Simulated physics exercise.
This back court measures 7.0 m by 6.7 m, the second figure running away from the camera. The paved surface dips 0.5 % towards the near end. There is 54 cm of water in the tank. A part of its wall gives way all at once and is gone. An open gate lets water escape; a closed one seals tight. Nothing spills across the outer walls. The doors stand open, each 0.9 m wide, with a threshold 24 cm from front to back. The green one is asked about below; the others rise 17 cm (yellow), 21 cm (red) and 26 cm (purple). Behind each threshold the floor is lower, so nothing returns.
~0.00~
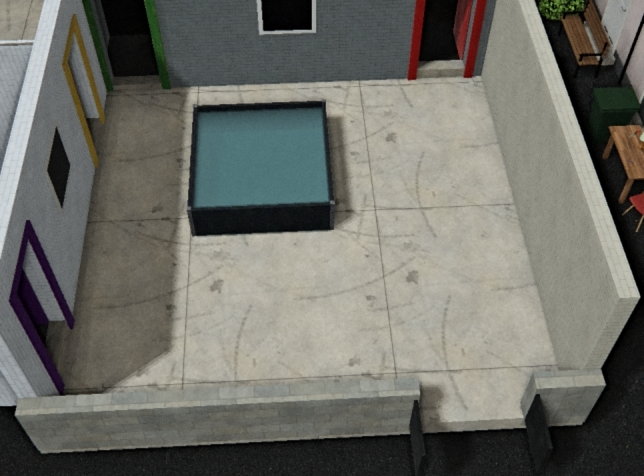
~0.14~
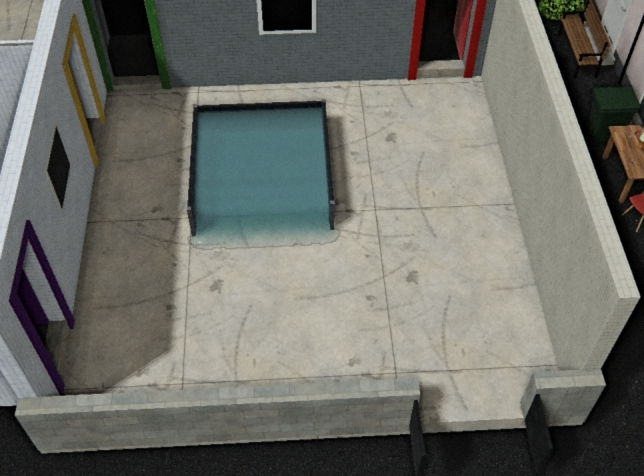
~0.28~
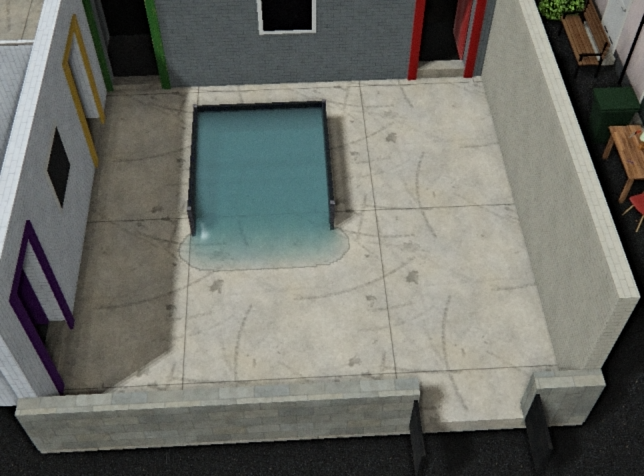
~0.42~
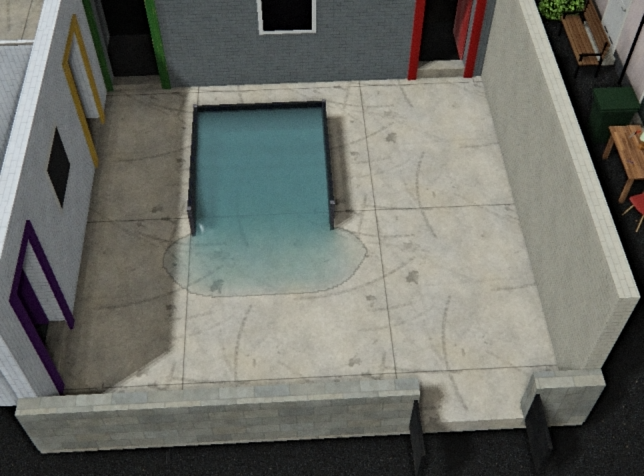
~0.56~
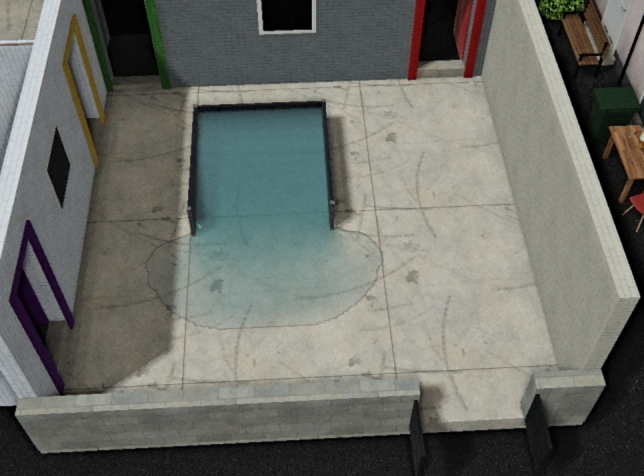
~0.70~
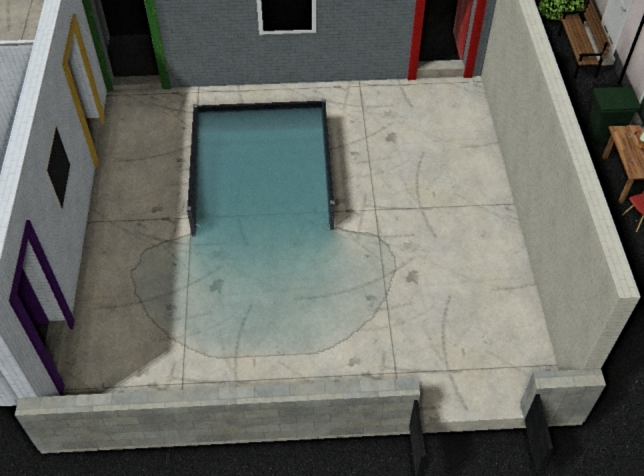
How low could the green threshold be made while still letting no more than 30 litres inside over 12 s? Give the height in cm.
Some 8.5 cm above the ground.
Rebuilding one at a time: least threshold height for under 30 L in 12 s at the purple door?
Roughly 14.5 cm at purple.
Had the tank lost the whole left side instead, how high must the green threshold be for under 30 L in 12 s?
Then roughly 25 cm.
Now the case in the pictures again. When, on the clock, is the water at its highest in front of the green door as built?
At about 7.0 s.
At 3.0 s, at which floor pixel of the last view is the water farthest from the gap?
At about (556, 400).
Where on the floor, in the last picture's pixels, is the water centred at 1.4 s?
Around (262, 227).
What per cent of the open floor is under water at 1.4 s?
Some 30 per cent of it.
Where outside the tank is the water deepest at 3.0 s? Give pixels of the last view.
Near (56, 425).
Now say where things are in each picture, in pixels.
Still water, 54 cm deep, in the tank at (261, 156); the green door at (128, 46) is dry, in the first frame.
The gap is at (263, 224), the front 0.2 m out at (198, 243); the back of the tank holds 54 cm, in the second frame.
The gap is at (263, 224), the front 0.7 m out at (290, 264); the back of the tank holds 54 cm, in the third frame.
Water pours out at (263, 225) and has run 1.2 m, to (232, 292); about 9 cm deep outside, 54 cm at the back, in the fourth frame.
The gap is at (263, 225), the front 1.7 m out at (219, 323); the back of the tank holds 54 cm, in the fifth frame.
Water pours out at (263, 225) and has run 2.2 m, to (222, 351); about 6 cm deep outside, 50 cm at the back; the green door at (128, 46), 4.2 m from the gap, is still 3.7 m from the nearest water, in the sixth frame.
After 1.4 s water covers 30 % of the floor, deepest (31 cm) near (269, 414); it has not reached the green door.
After 3.0 s water covers 40 % of the floor, deepest (36 cm) near (56, 425); it has not reached the green door.
After 12.0 s water covers 100 % of the floor, deepest (8 cm) near (304, 110); 5 cm at the green door, 9 litres in over its 11 cm threshold.
At the green door as built, the water arrived by 5.8 s and peaked near 14 cm at 7.0 s.
Run again over the same 12 s with other heights there, 41 litres in over 7.5 cm, 15 litres over 10 cm. The limit of 30 litres is kept from about 8.5 cm up.
